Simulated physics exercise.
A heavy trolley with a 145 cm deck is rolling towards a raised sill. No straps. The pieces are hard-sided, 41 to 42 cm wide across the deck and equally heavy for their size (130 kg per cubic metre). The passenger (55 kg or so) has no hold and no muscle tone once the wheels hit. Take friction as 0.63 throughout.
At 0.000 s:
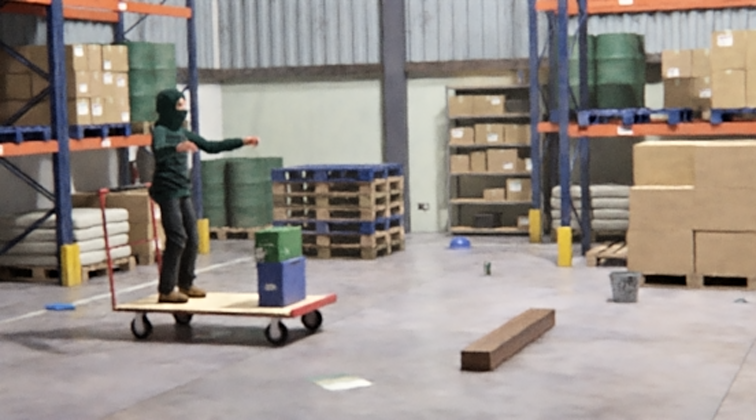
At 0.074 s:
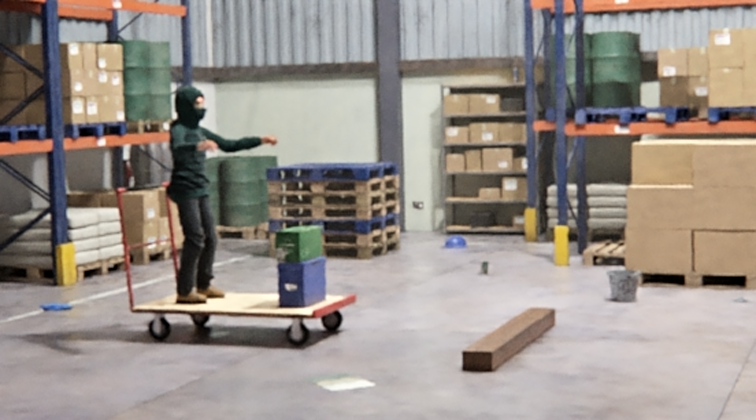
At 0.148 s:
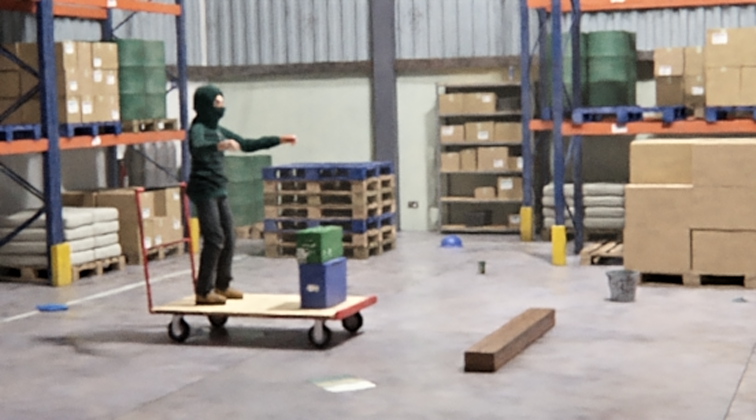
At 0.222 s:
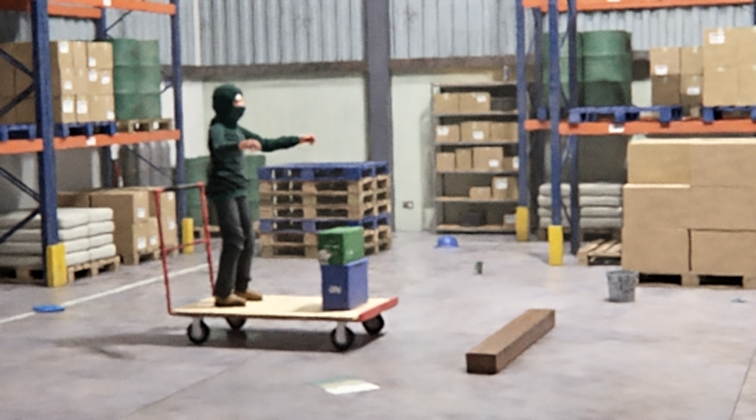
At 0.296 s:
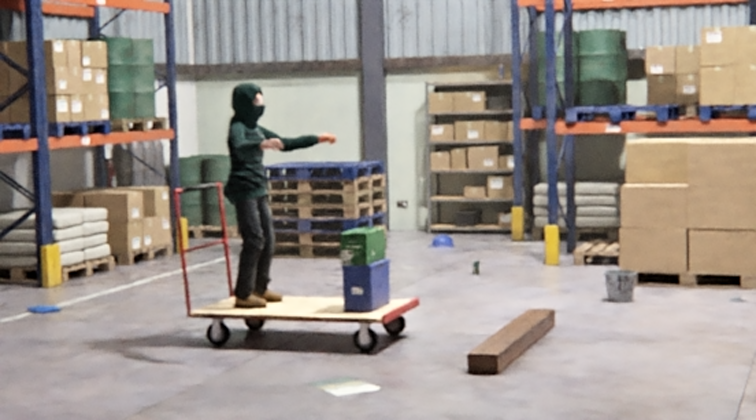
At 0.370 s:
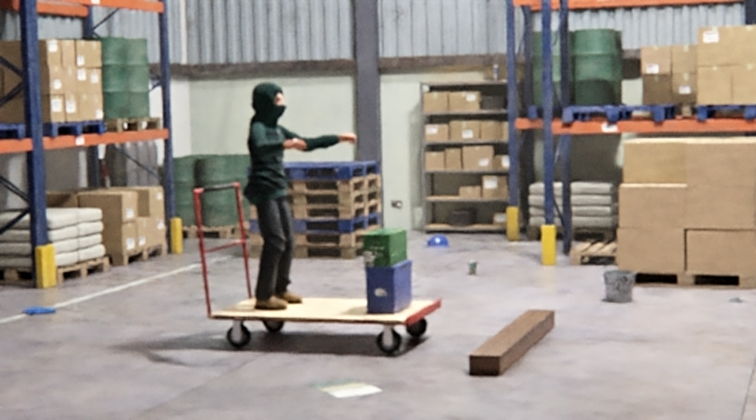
The footage shows a hooded figure in dark clothing standing with arms extended on a flatbed cart, behind a green box stacked on a blue one, as the cart rolls steadily right across a warehouse floor, nearing a wooden beam.
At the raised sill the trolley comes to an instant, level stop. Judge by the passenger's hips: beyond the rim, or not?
At this pace the passenger's hips go over the front rim.
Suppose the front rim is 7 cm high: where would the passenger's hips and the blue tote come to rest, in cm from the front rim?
Then hips 50 past, blue 40 past.
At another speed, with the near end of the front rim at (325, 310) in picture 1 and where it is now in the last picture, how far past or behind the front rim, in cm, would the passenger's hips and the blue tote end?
In that case hips 10 behind, blue 70 past.
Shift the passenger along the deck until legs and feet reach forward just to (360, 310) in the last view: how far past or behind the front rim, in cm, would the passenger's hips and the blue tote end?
In that case hips 90 past, blue 40 past.
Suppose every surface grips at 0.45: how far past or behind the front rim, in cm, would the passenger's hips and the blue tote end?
Then hips 50 past, blue 30 past.
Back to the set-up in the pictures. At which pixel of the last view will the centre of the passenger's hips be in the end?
At about (619, 347).
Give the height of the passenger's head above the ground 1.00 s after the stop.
Some 10 cm up.
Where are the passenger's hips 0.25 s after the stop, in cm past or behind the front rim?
Some 60 cm behind it.
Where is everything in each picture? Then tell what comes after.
Hips (171, 189), green parcel (278, 244), rim corner (291, 313); 149 cm still to roll, in the first picture.
Hips (189, 188), green parcel (299, 244), rim corner (313, 314); 132 cm still to roll, in the second picture.
Hips (208, 188), green parcel (320, 245), rim corner (336, 315); 114 cm still to roll, in the third picture.
Hips (227, 188), green parcel (341, 246), rim corner (360, 317); 97 cm still to roll, in the fourth picture.
Hips (247, 188), green parcel (363, 246), rim corner (383, 318); 80 cm still to roll, in the fifth picture.
Hips (267, 188), green parcel (386, 247), rim corner (408, 320); 63 cm still to roll. Speed about 2.3 m/s, in the sixth picture.
The wheels strike at 0.64 s.
After 0.89 s the passenger's hips are 59 cm behind the rim, near (429, 228) in the last picture's view.
After 1.19 s the passenger's hips are 7 cm past the rim, near (524, 288) in the last picture's view.
After 1.64 s the passenger's hips are 59 cm past the rim, near (599, 272) in the last picture's view.
At the end, 4.6 s, past the rim, green parcel, blue tote and the passenger's hips; nothing is left behind it.
